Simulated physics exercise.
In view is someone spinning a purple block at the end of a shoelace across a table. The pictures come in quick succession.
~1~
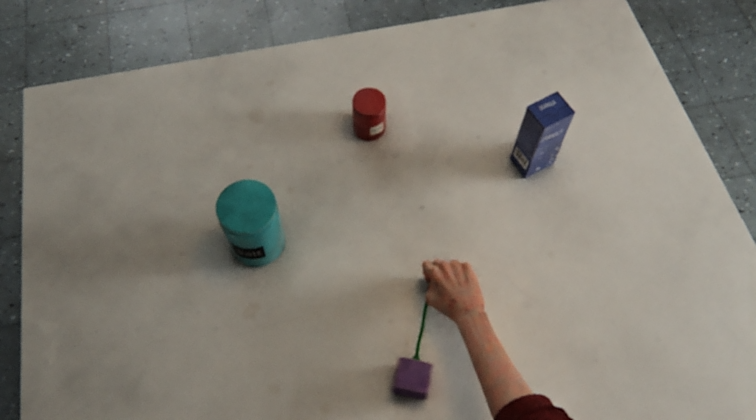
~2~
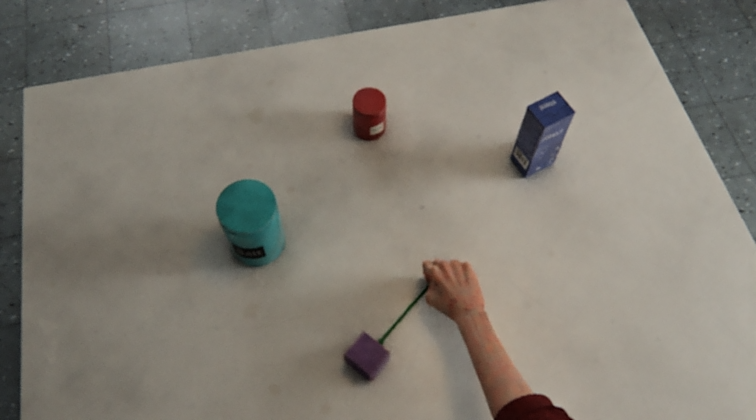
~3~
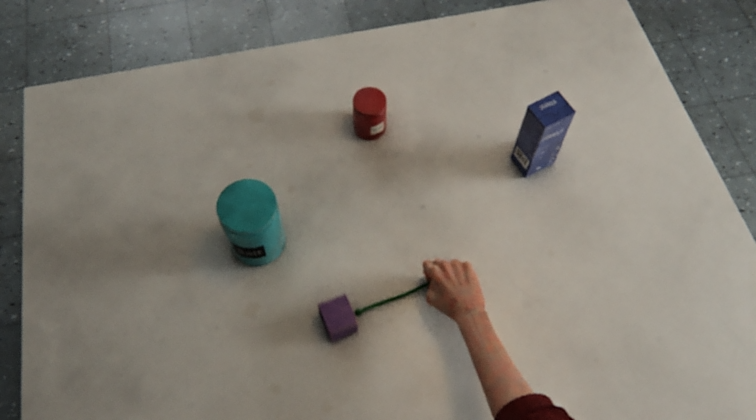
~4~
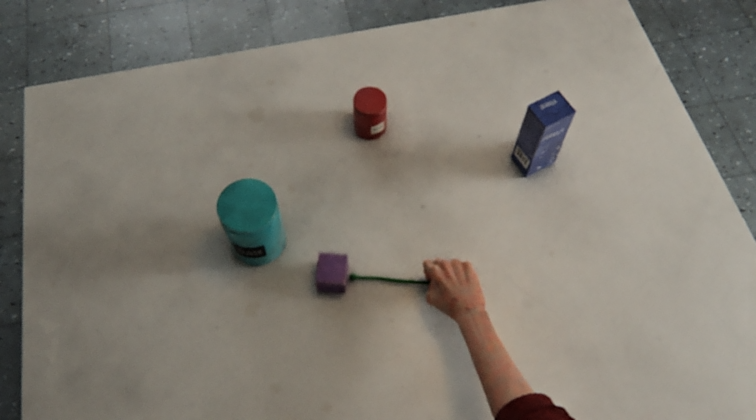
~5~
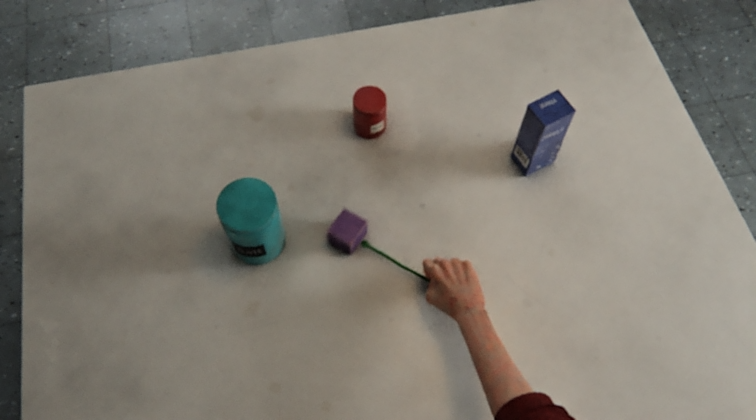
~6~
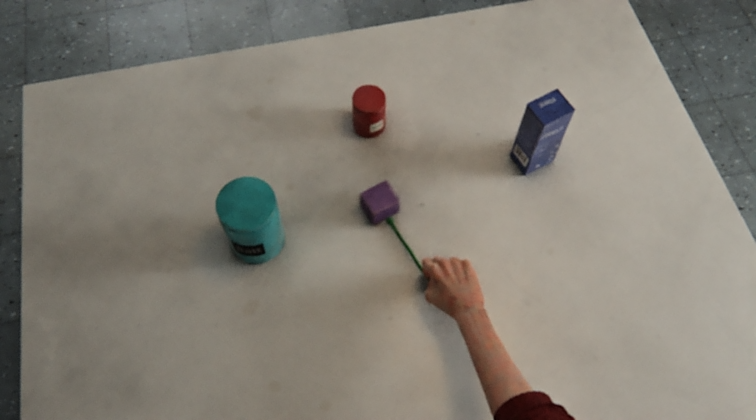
A hand held one end of a green cord and swung a purple block clockwise across the table, from below the hand around past the turquoise canister and up toward the red jar.
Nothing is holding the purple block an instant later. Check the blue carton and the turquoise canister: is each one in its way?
As I see it, the blue carton is in its way, the turquoise canister is out of its way.
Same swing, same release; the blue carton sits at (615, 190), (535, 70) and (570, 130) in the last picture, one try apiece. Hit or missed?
Clear / clear / collision.
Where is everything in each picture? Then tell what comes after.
In the first picture, purple block (413, 375); blue carton (551, 109); turquoise canister (246, 205); red jar (369, 101).
In the second picture, purple block (367, 353).
In the third picture, purple block (338, 313).
In the fourth picture, purple block (331, 268).
In the fifth picture, purple block (347, 226).
In the sixth picture, purple block (380, 197); blue carton (551, 106); turquoise canister (245, 202); red jar (369, 98); going round clockwise.
Then, 0.08 s past the final frame, block near (460, 175).
Then, 0.20 s past the final frame, block near (535, 152); blue carton pushed aside.
When it is over, block near (574, 142); blue carton knocked over. The blue carton gets hit and the turquoise canister escapes it.
